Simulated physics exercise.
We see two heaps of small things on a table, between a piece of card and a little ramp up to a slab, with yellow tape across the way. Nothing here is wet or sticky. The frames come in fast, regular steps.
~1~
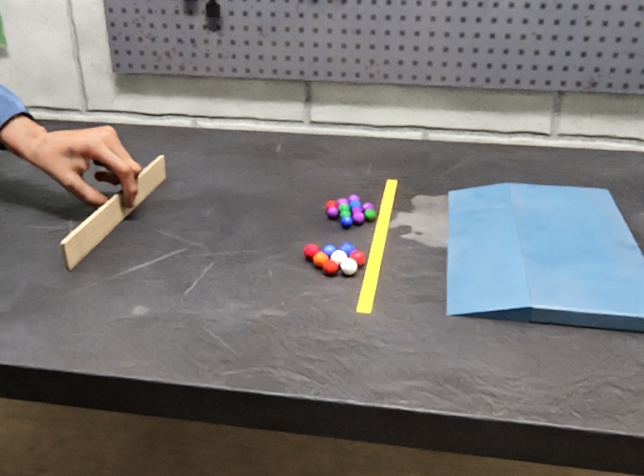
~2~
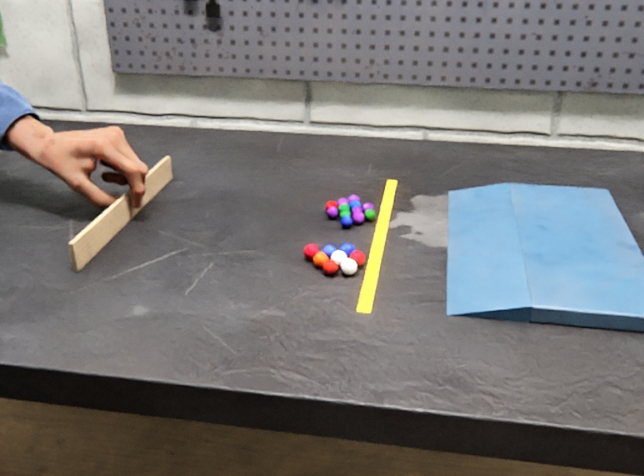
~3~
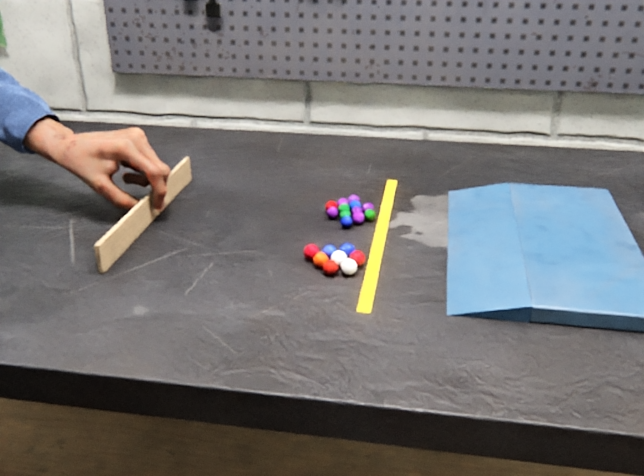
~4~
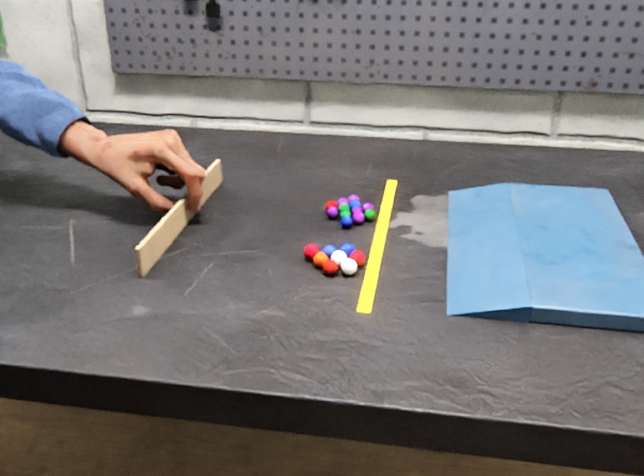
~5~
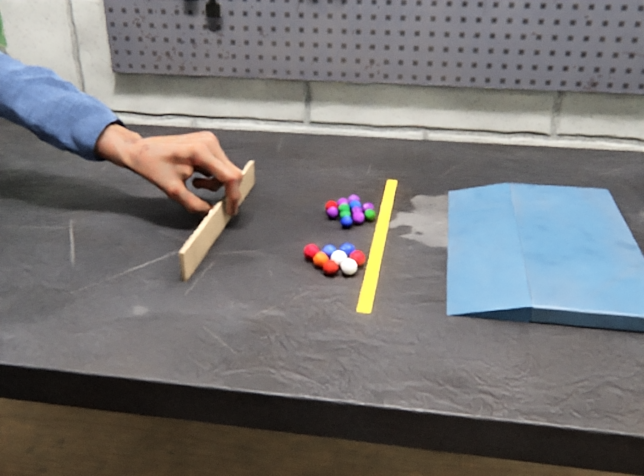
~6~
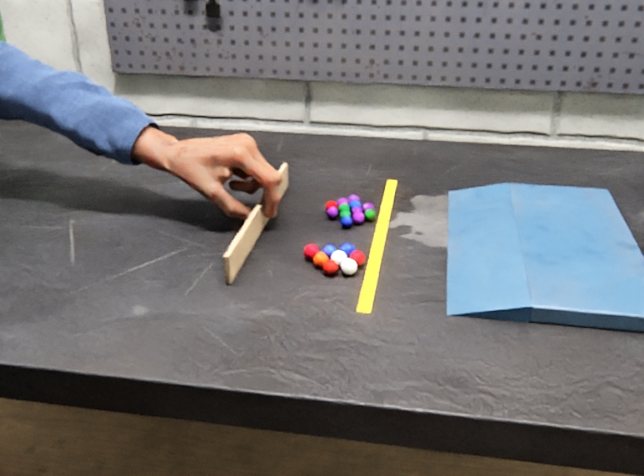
A hand slid a thin, pale strip rightward across a dark table, slowly at first and then faster, closing in on two clusters of colorful little balls that sat still beside some yellow tape.
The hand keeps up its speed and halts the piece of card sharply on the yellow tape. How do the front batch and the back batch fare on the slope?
Front batch: It makes it up with some or all. Back batch: It makes it up with some or all.
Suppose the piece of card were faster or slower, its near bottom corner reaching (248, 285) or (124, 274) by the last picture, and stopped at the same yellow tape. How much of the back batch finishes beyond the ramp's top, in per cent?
In turn 100 and 10 in a hundred.
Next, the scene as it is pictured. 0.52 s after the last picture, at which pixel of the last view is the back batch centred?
Roughly at (555, 223).
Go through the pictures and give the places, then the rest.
In the first picture, piece of card near (73, 248), at rest; yellow tape near (391, 185); top of the ramp near (530, 296); front batch near (339, 259), a few gumballs; back batch near (344, 210), a few glass marbles.
In the second picture, piece of card near (81, 249); back batch near (344, 210).
In the third picture, piece of card near (106, 251); front batch near (339, 259).
In the fourth picture, piece of card near (146, 254); back batch near (344, 210).
In the fifth picture, piece of card near (189, 258); front batch near (339, 259).
In the sixth picture, piece of card near (232, 262); yellow tape near (391, 185); top of the ramp near (530, 296); front batch near (339, 259); back batch near (344, 210).
Then, 0.11 s on from there, piece of card still moving, near (335, 208); front batch the whole lot short of the ramp; back batch the whole lot short of the ramp.
Then, 0.24 s on from there, piece of card stopped at the yellow tape; front batch near a third on the ramp, near two thirds short of the ramp; back batch near a quarter on the ramp, the bulk short of the ramp.
Then, 0.52 s on from there, piece of card stopped at the yellow tape; front batch the whole lot past the top; back batch the bulk past the top, near a quarter on the ramp.
In the end, piece of card stopped at the yellow tape; front batch the whole lot past the top; back batch the whole lot past the top.
